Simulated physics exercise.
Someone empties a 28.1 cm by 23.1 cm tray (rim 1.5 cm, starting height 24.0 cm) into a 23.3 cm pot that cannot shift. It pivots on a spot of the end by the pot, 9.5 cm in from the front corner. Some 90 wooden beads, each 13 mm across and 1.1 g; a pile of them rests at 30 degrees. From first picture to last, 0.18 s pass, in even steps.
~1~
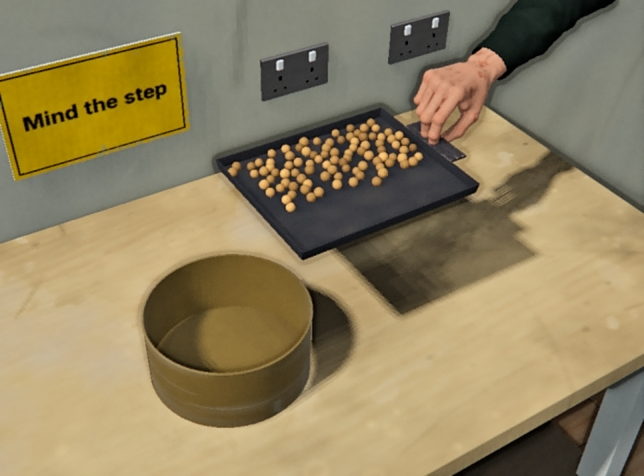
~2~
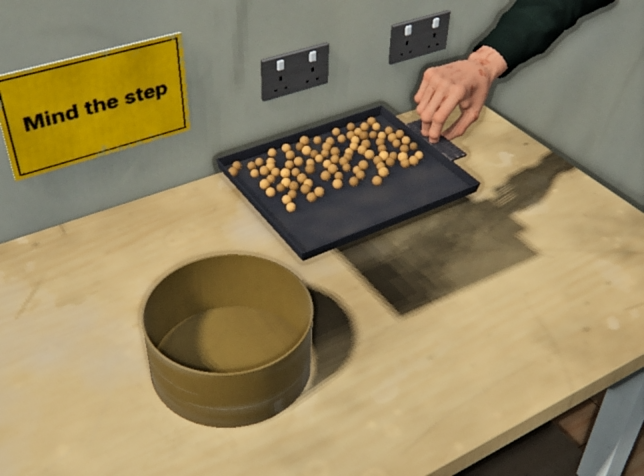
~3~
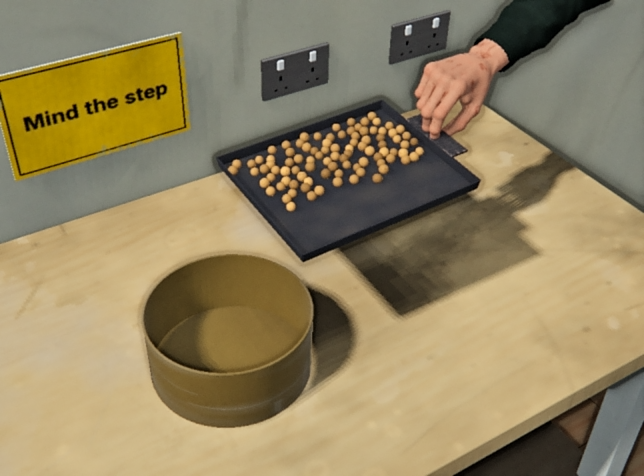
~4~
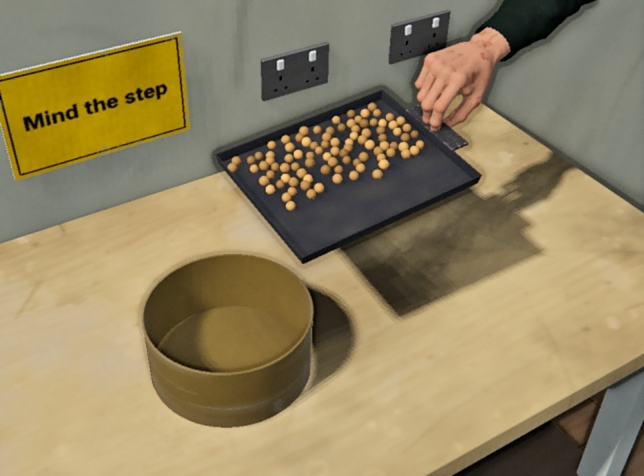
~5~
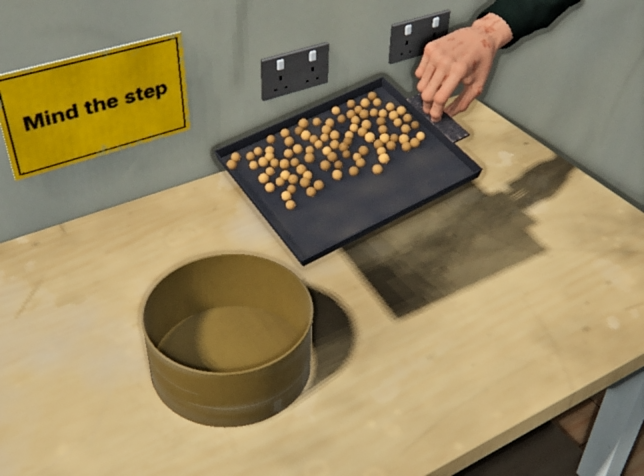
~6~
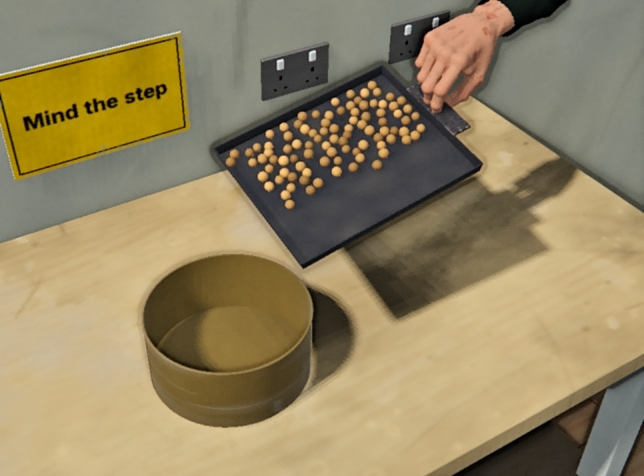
A hand slowly tilts a dark tray of small wooden beads beside a round pot.
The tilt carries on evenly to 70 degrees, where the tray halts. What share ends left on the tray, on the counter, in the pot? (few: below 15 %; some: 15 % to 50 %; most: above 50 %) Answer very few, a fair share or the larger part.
Left on the tray: A fair share; on the counter: A fair share; in the pot: A fair share.
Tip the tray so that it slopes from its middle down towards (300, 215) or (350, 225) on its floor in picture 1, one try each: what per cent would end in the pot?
Some 45 and 20 per cent.
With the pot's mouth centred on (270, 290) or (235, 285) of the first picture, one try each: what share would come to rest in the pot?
About 35 and 10 per cent.
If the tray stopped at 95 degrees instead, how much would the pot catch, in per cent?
In that case some 55 per cent.
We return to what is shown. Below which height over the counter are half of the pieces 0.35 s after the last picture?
About 26 cm.
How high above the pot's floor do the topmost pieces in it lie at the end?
About 1.5 cm.
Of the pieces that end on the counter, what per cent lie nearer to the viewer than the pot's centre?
Some 100 per cent.
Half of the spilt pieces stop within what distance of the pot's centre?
About 34 cm.
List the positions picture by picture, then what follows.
The first frame shows tray tilt 0 degrees, front corners at (303, 251) and (477, 183); middle of the pieces at (335, 160); pot at (228, 310).
The second frame shows tray tilt 1 degrees, front corners at (303, 251) and (478, 182); middle of the pieces at (335, 159).
The third frame shows tray tilt 3 degrees, front corners at (303, 253) and (478, 180); middle of the pieces at (335, 156).
The fourth frame shows tray tilt 6 degrees, front corners at (303, 255) and (479, 175), lowest corner left front; middle of the pieces at (335, 151).
The fifth frame shows tray tilt 11 degrees, front corners at (303, 258) and (480, 169), lowest corner left front; middle of the pieces at (335, 145).
The sixth frame shows tray tilt 15 degrees, front corners at (302, 262) and (480, 163), lowest corner left front; middle of the pieces at (334, 139); pot at (228, 309).
Then, 0.21 s after the last picture, tilt 44 degrees; the tray holds 100 %, the pot 0 %.
Then, 0.35 s after the last picture, tilt 63 degrees; the tray holds 100 %, the pot 0 %.
Then, 0.62 s after the last picture, tilt 70 degrees; the tray holds 30 %, the pot 20 %.
In the end, tray 25 %, counter 40 %, pot 35 %.
